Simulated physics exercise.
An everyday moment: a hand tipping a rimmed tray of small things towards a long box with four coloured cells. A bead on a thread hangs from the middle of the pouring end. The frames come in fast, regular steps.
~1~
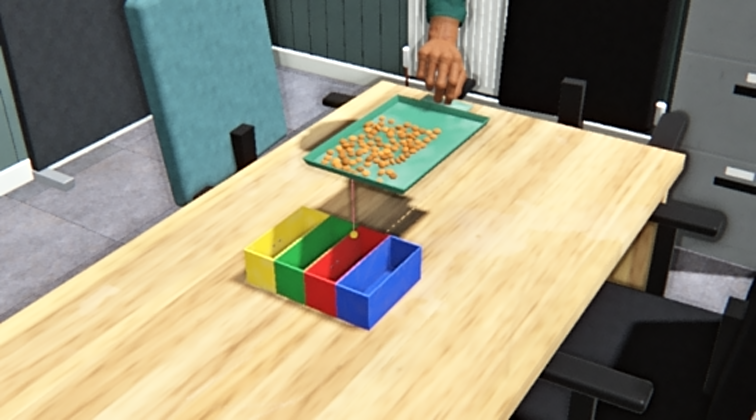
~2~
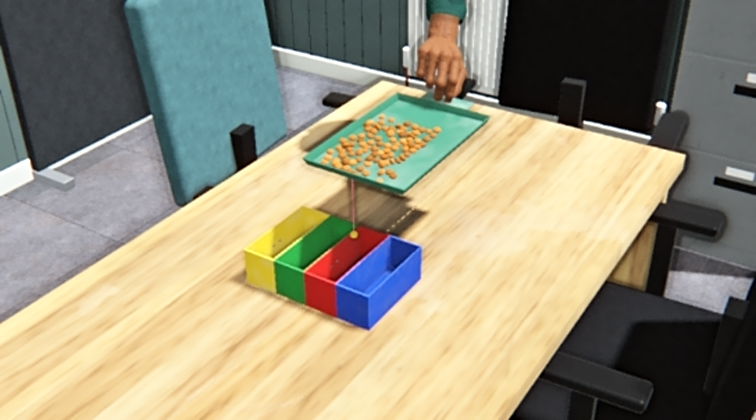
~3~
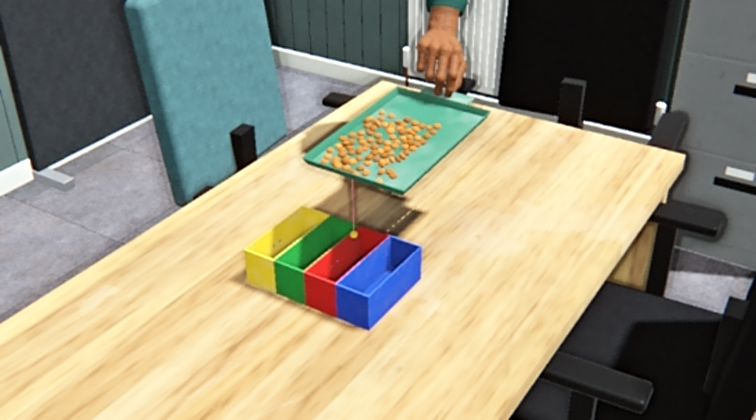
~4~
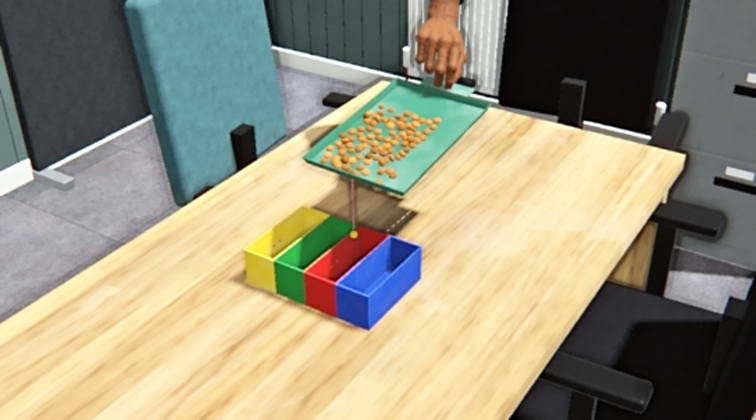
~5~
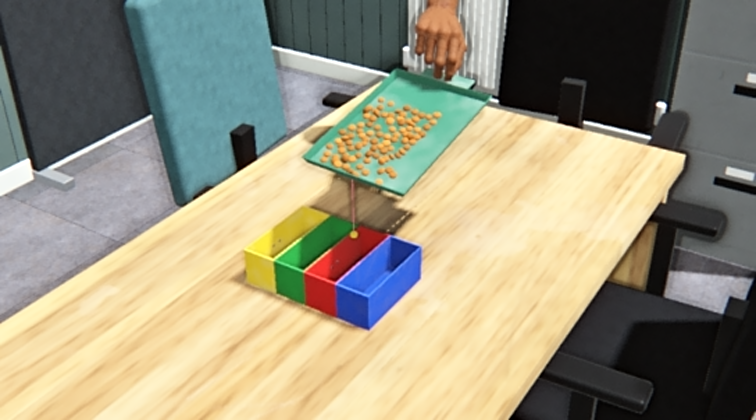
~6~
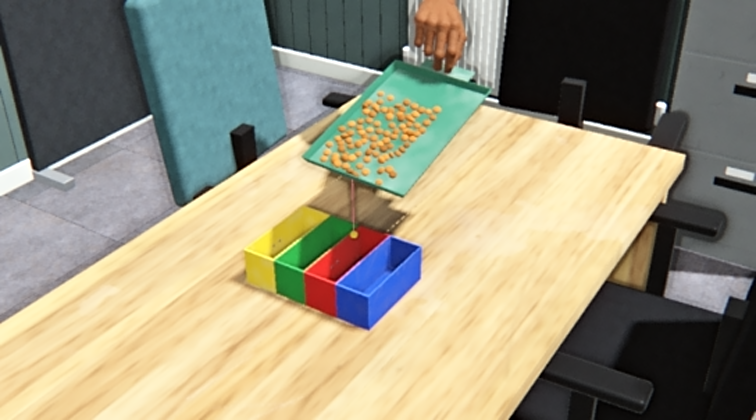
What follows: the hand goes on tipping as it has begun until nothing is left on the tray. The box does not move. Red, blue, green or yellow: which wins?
The blue one ends fullest.
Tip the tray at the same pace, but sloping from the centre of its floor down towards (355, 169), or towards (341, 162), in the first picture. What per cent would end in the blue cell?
Near 10 % and 0 %.
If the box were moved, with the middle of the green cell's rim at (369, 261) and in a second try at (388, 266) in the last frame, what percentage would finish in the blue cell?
Near 0 % and 0 %.
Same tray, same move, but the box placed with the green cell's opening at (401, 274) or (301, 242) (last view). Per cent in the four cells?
Roughly 80 per cent, and 60 per cent.
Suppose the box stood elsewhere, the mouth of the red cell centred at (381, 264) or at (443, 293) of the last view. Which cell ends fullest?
The first try: That red cell. The second: The yellow cell.
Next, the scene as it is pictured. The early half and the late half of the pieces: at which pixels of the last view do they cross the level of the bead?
At about (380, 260), then at (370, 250).
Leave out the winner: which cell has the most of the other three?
Next in line is that red cell.
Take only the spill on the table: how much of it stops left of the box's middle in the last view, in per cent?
Near 0 %.
Shortly afterwards, tray tipped steeply; the bulk on the tray; a little in the blue cell; only a few in the red cell; a little falling or outside the box.
Next, tray tipped right over; near half in the blue cell; near a quarter in the red cell; a little in the green cell; near a quarter falling or outside the box.
Some moments later, tray tipped past a quarter turn; near half in the blue cell; near a quarter in the red cell; a little in the green cell; near a quarter falling or outside the box.
In the end, tray tipped past a quarter turn; near half in the blue cell; near a quarter in the red cell; a little in the green cell; none at all in the yellow cell; near a quarter outside the box.
